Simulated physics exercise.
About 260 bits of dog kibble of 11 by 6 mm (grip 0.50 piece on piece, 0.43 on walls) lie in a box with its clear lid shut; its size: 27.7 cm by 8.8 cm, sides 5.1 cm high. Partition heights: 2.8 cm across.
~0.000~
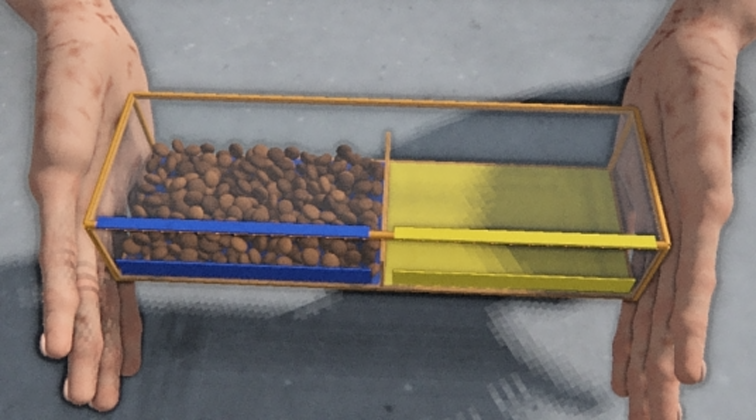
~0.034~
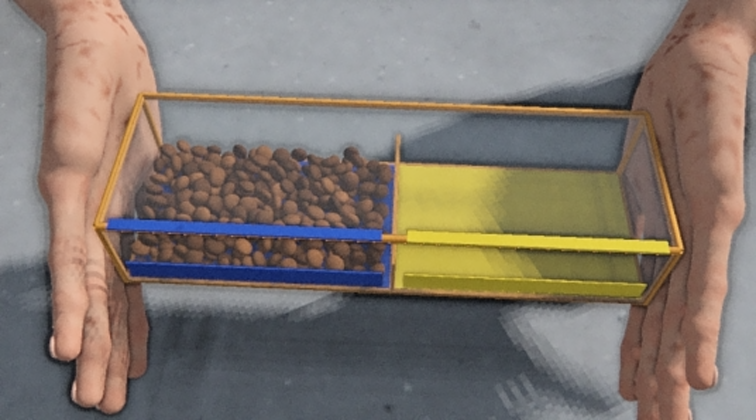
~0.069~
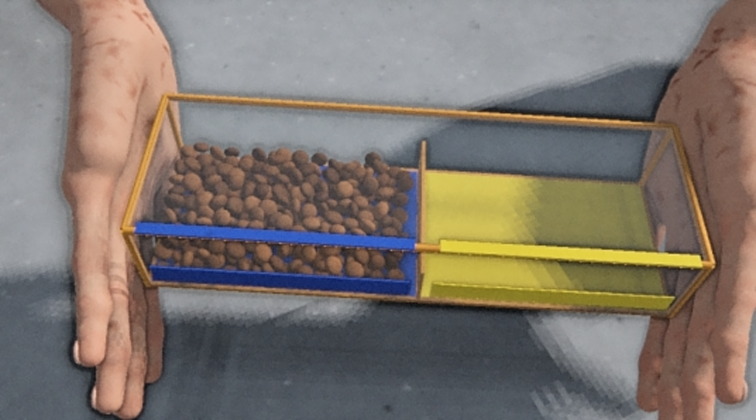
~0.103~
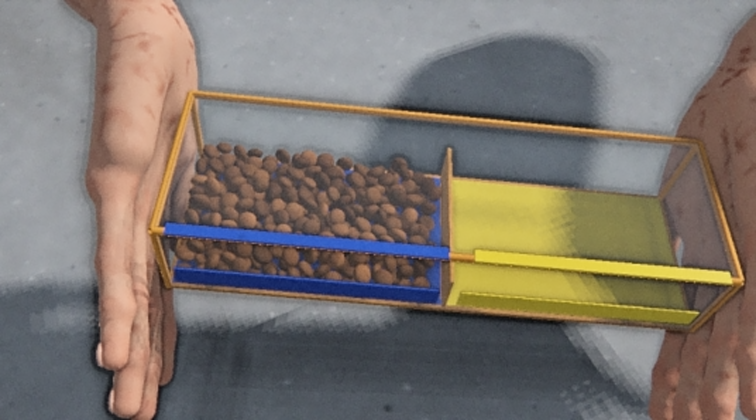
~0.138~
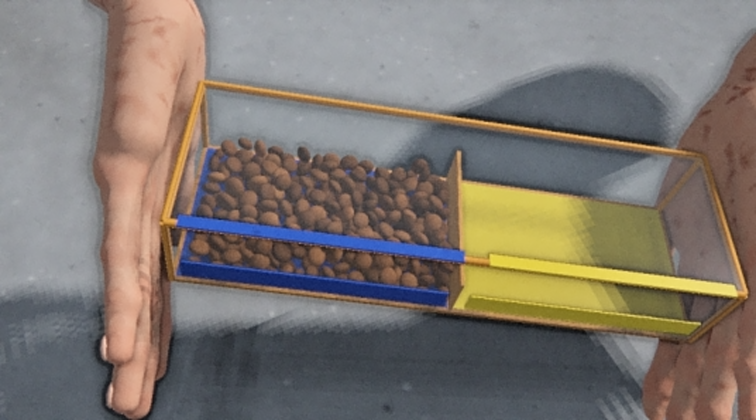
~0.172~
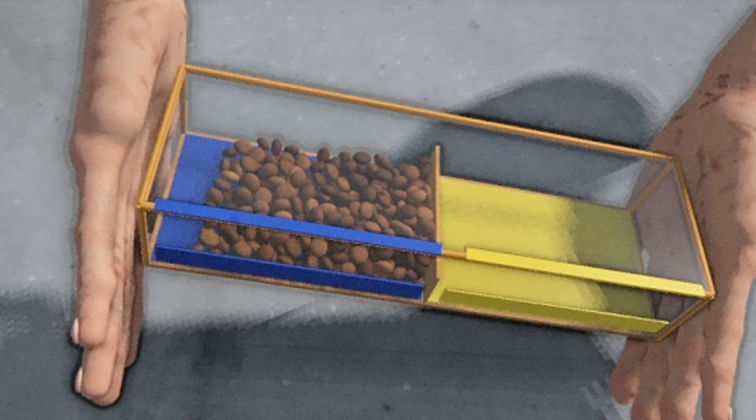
Two hands shifting a clear box of brown pellets rightward, tilting its yellow side down as pellets slide toward the divider.
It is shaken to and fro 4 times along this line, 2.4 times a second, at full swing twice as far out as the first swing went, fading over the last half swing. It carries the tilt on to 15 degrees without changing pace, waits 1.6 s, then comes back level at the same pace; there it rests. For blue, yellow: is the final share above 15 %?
Blue: Over, yellow: Over.
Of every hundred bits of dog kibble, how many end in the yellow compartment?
Some 55 per cent.
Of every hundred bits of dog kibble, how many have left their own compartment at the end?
Roughly 55 per cent.
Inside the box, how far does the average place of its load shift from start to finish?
Roughly 8.5 cm.
After 0.80 s, tilt 15 degrees; blue 75 %, yellow 25 %; middle of all pieces near (247, 168).
After 1.33 s, tilt 15 degrees; blue 55 %, yellow 45 %; middle of all pieces near (490, 243).
After 1.82 s, tilt 15 degrees; blue 45 %, yellow 55 %; middle of all pieces near (400, 215).
Then, at 2.28 s, tilt 0 degrees; blue 45 %, yellow 55 %; middle of all pieces near (410, 211).
In the end, at 2.5 s, blue 45 %, yellow 55 %.
